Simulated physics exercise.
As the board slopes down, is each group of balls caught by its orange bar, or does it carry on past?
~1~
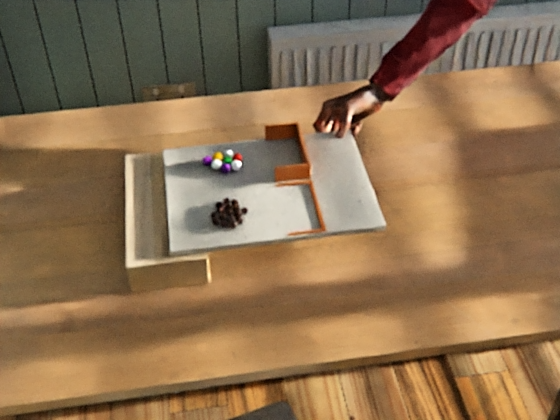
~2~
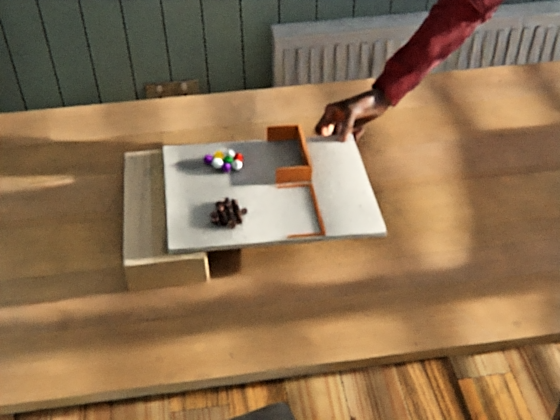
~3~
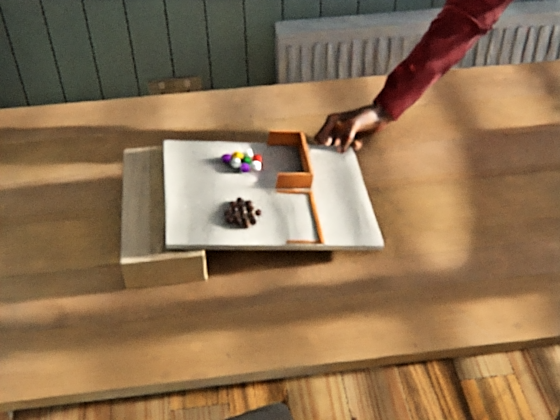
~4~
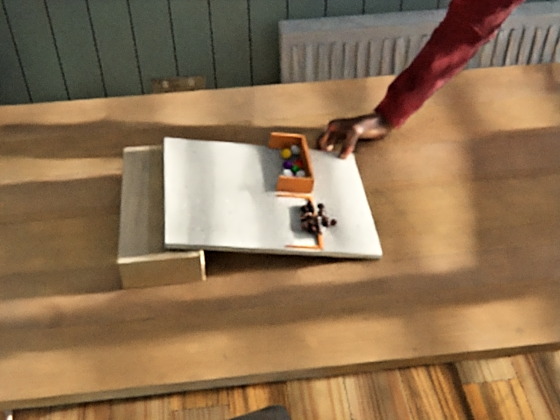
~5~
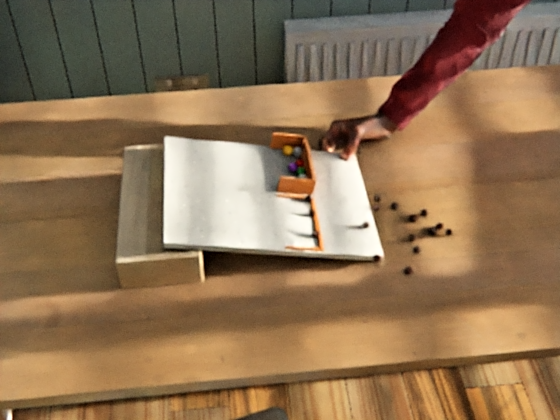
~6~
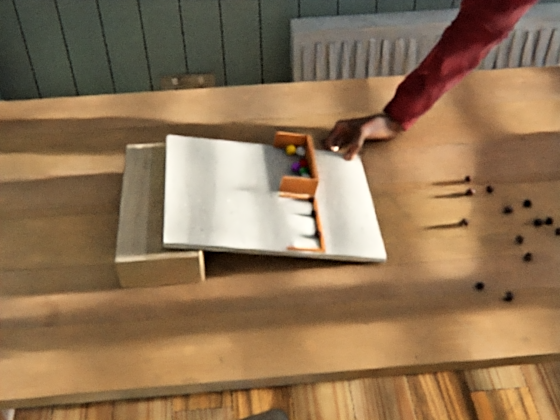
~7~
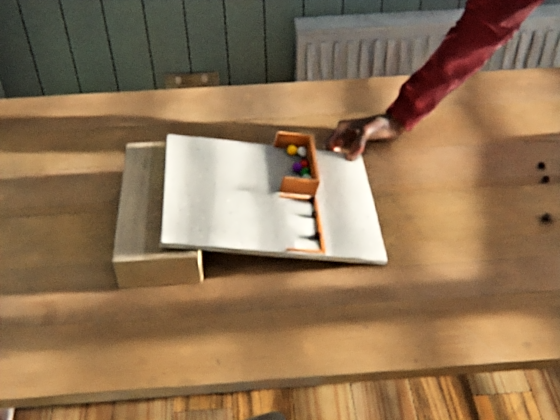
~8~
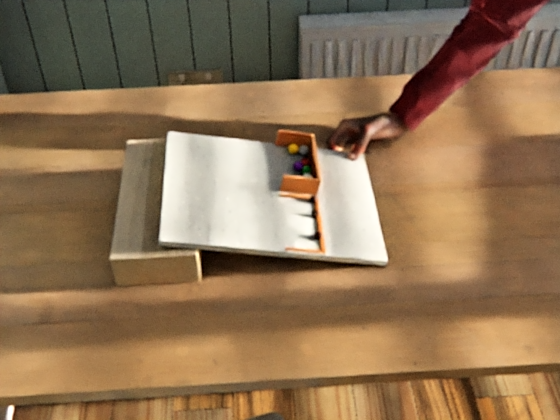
The dark balls nearer the viewer mostly carry on past their bar and roll off the board. The coloured balls on the far side end up resting against theirs.
